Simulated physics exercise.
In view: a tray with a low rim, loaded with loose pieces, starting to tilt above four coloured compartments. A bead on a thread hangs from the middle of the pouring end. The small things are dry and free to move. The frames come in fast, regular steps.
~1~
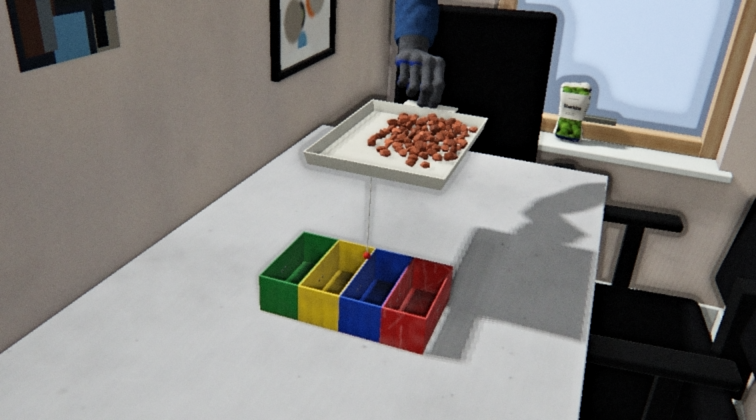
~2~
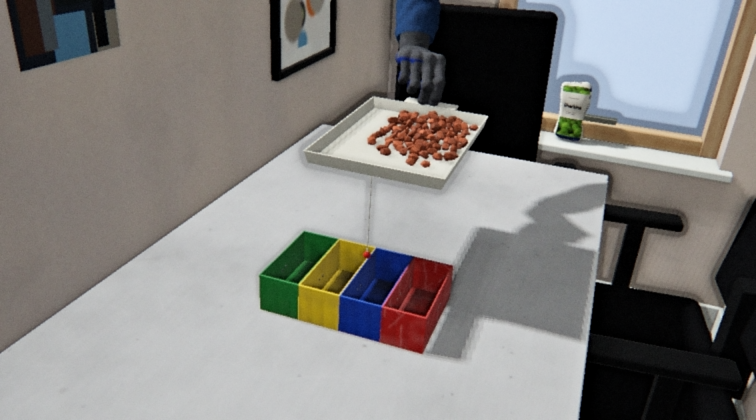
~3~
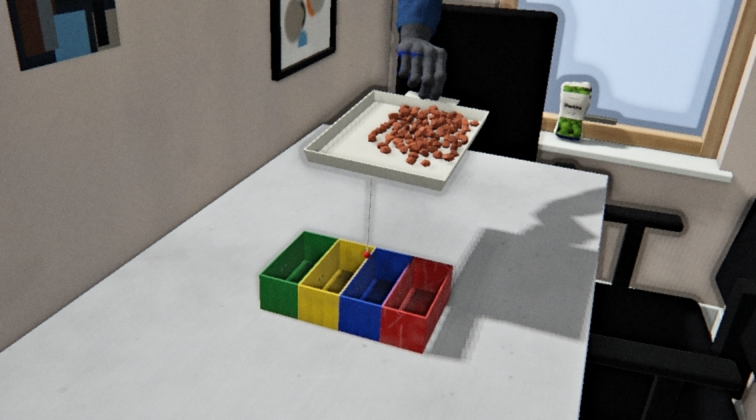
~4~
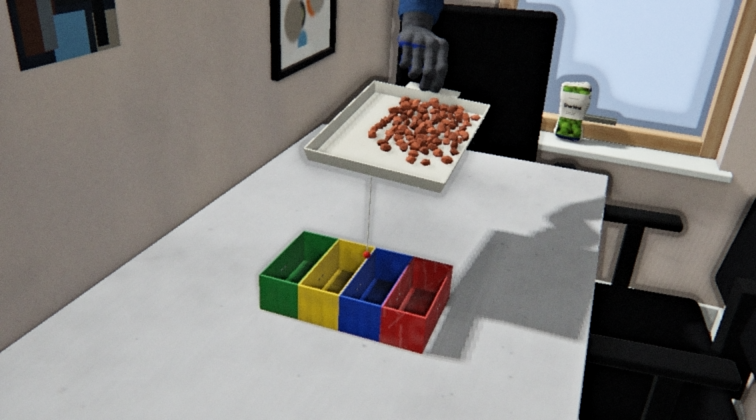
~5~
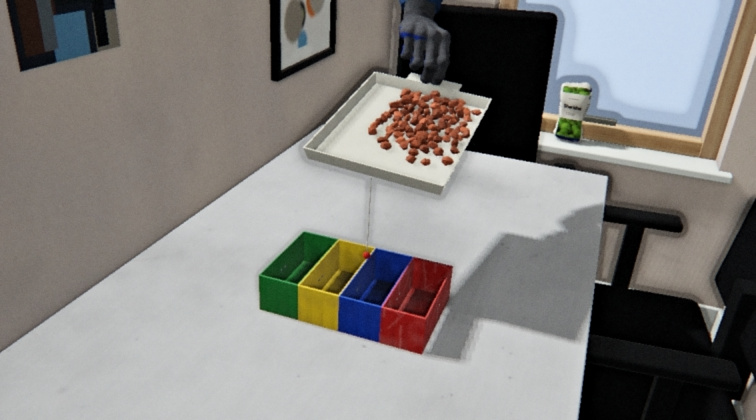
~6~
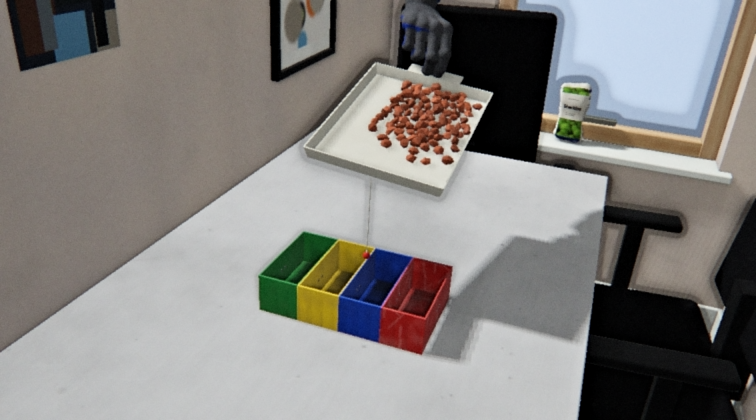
Above four small bins coloured green, yellow, blue and red on a white table, a gloved-looking hand gradually raised the back of a tray of reddish-brown bits, tilting it forward and slightly toward the right.
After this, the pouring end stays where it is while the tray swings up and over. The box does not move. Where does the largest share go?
The red one ends fullest.
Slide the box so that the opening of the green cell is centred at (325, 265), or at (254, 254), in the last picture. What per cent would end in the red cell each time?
In turn 40 and 10 in a hundred.
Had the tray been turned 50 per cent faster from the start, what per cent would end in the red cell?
It comes to 60 per cent or so.
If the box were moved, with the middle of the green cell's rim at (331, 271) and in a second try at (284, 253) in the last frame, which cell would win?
At the first place blue, at the second red.
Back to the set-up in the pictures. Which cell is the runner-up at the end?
It is the blue cell.
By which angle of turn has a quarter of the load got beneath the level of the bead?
Near 80 degrees.
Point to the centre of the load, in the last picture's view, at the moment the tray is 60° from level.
Around (424, 158).
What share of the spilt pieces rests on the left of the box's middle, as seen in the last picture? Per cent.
Near 10 %.
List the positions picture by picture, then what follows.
Corners of the pouring end near (308, 151) and (442, 177), level; middle of the load near (428, 137), bits of crushed brick; bead on its thread near (367, 256); green cell near (279, 294); yellow cell near (319, 305); blue cell near (360, 316); red cell near (403, 328), in the first picture.
Corners of the pouring end near (308, 150) and (442, 177), level; middle of the load near (428, 135), in the second picture.
Corners of the pouring end near (308, 149) and (442, 178), tipped barely, lowest at the right corner; middle of the load near (429, 132), in the third picture.
Corners of the pouring end near (308, 148) and (442, 180), tipped a little, lowest at the right corner; middle of the load near (429, 127), in the fourth picture.
Corners of the pouring end near (308, 147) and (442, 183), tipped a little, lowest at the right corner; middle of the load near (430, 123), in the fifth picture.
Corners of the pouring end near (308, 146) and (441, 186), tipped a little, lowest at the right corner; middle of the load near (431, 118); green cell near (278, 294); yellow cell near (318, 305); blue cell near (359, 316); red cell near (402, 327), in the sixth picture.
Shortly afterwards, tray tipped steeply; all but a few on the tray; a little falling or outside the box.
Next, tray tipped right over; a little on the tray; near half in the red cell; a little in the blue cell; near a quarter falling or outside the box.
Some moments later, tray tipped past a quarter turn; near two thirds in the red cell; a little in the blue cell; near a quarter falling or outside the box.
In the end, tray tipped past a quarter turn; near two thirds in the red cell; a little in the blue cell; none at all in the yellow cell; none at all in the green cell; near a quarter outside the box.
